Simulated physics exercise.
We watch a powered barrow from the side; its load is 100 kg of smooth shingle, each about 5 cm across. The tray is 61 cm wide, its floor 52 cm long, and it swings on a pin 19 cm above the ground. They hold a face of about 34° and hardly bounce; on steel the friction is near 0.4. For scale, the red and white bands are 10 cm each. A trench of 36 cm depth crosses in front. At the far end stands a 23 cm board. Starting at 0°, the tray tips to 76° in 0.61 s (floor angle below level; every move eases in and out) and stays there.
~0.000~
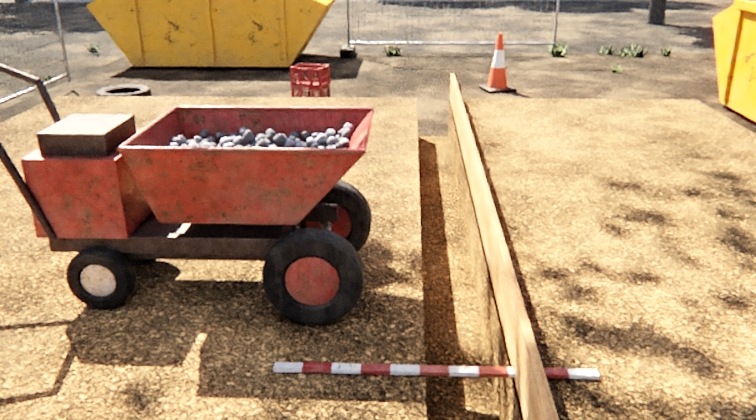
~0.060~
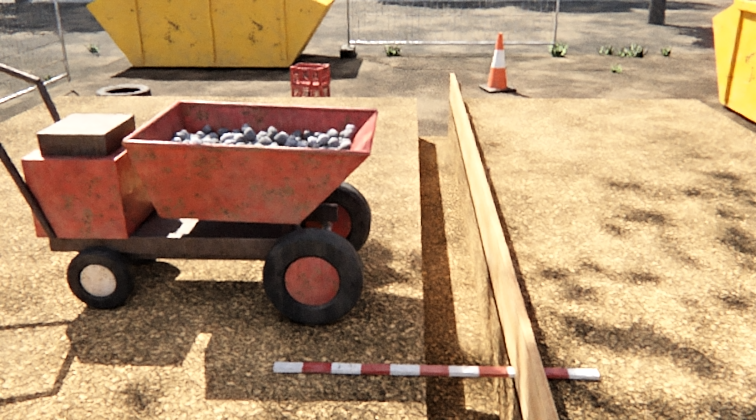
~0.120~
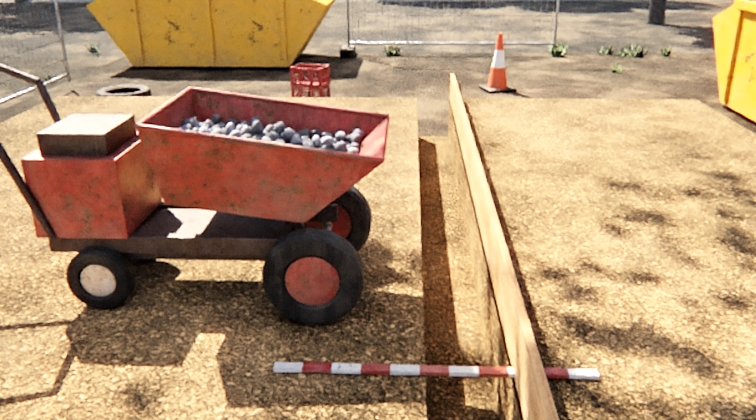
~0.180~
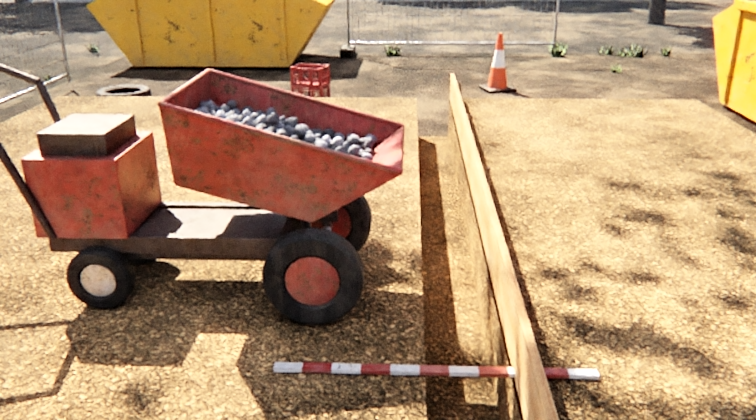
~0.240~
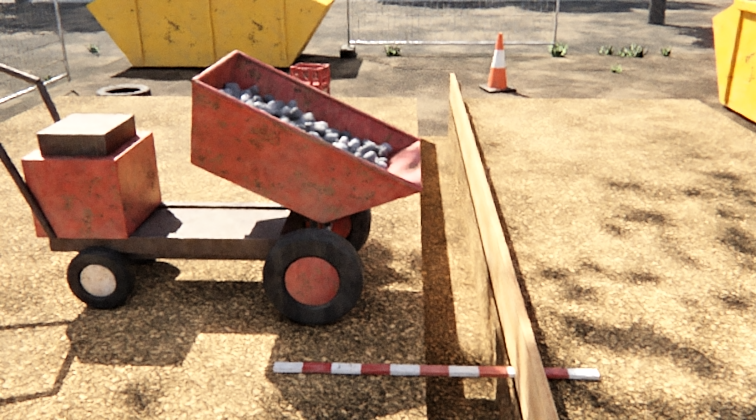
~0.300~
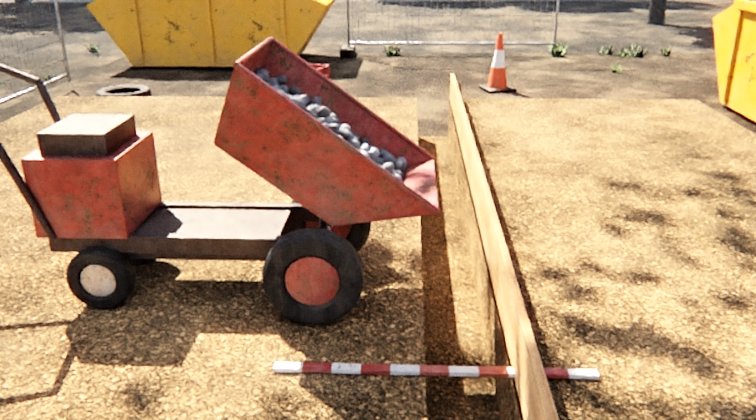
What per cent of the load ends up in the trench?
Some 84 per cent of it.
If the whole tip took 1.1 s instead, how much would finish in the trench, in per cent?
In that case some 95 per cent.
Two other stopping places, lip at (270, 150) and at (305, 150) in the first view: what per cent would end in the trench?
Near 75 per cent from the first place, 100 from the second.
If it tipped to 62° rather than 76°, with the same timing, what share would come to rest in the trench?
In that case some 75 per cent.
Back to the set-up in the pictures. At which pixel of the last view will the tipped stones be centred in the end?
Around (466, 345).
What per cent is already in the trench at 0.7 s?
Some 25 per cent.
After 0.5 s the floor is at 65°; 100 % in the tray; the foremost stones are at (436, 219).
After 0.7 s the floor is at 76°; 73 % in the tray, 25 % in the trench, 2 % past the trench; the foremost stones are at (526, 245).
After 1.1 s the floor is at 76°; 13 % in the tray, 71 % in the trench, 16 % past the trench; the foremost stones are at (704, 291).
After 3.0 s the floor is at 76°; 0 % in the tray, 84 % in the trench, 16 % past the trench; the foremost stones are past the picture's edge.
